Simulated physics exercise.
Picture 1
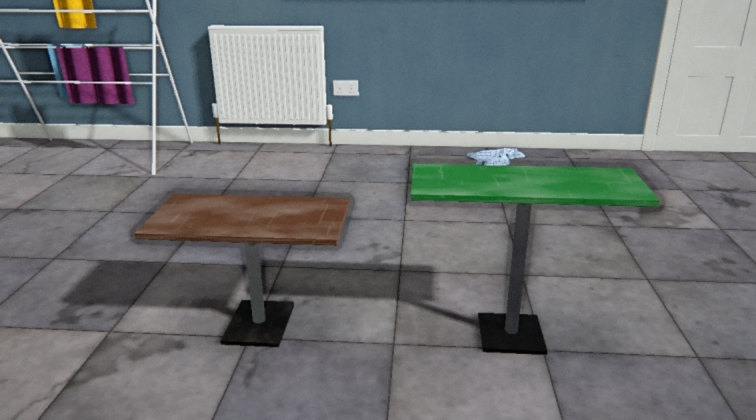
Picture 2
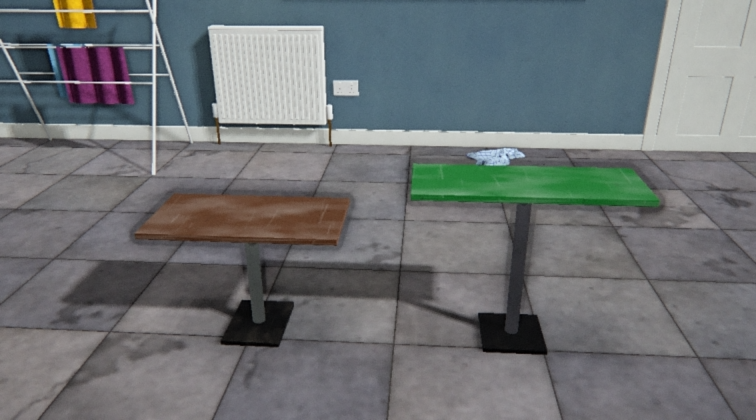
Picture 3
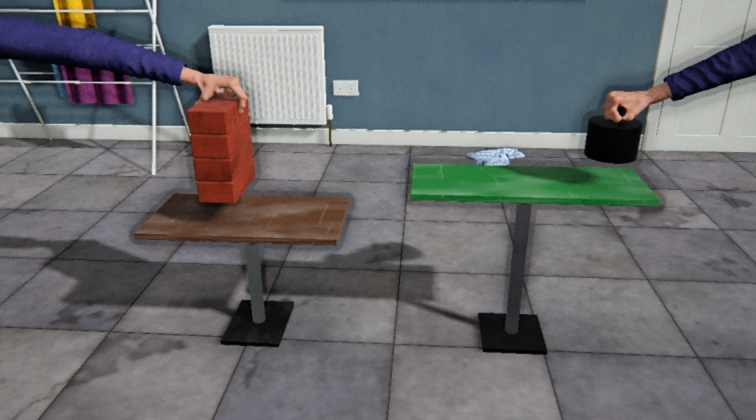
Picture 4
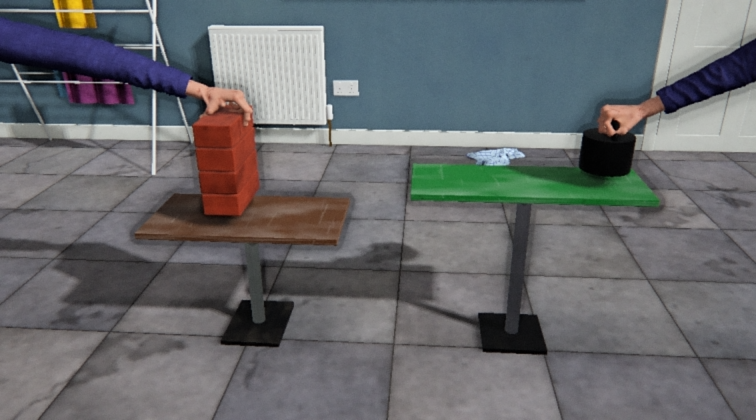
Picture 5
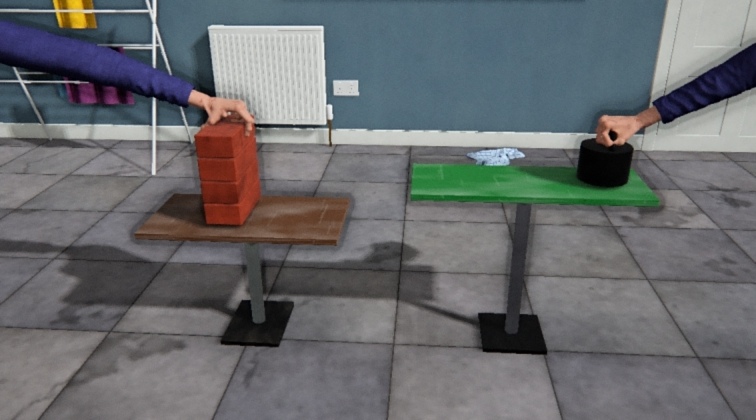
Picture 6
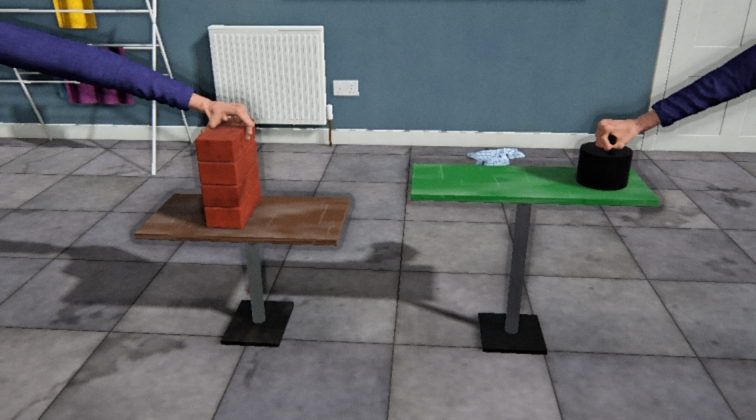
Two hands reached in from the sides and lowered a stack of red bricks onto the brown stand and a black cylinder onto the green side table, keeping hold of both.
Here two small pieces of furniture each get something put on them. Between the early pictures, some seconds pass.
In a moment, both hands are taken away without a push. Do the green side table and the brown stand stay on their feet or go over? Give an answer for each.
In the end the green side table goes over; the brown stand stays on its feet.
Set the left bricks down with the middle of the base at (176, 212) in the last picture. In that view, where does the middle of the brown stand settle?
(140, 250), roughly.
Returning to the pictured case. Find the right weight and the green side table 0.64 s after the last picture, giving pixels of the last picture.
The right weight around (704, 222); the green side table around (634, 198).
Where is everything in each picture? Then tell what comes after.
The first frame shows green side table (526, 184); brown stand (249, 218).
The second frame shows brown stand (249, 218).
The third frame shows still on the way; green side table (526, 184); right weight (613, 139).
The fourth frame shows still on the way; brown stand (249, 218); left bricks (229, 159).
The fifth frame shows still on the way; green side table (526, 184); right weight (604, 162).
The sixth frame shows in place, still held; green side table (526, 184); brown stand (249, 218); left bricks (231, 172).
Then, 0.64 s after the last picture, green side table tipped 34° from how it was near (634, 198); brown stand at rest near (249, 218).
At rest, the green side table overbalances, near (697, 257); the brown stand holds firm, near (249, 218).
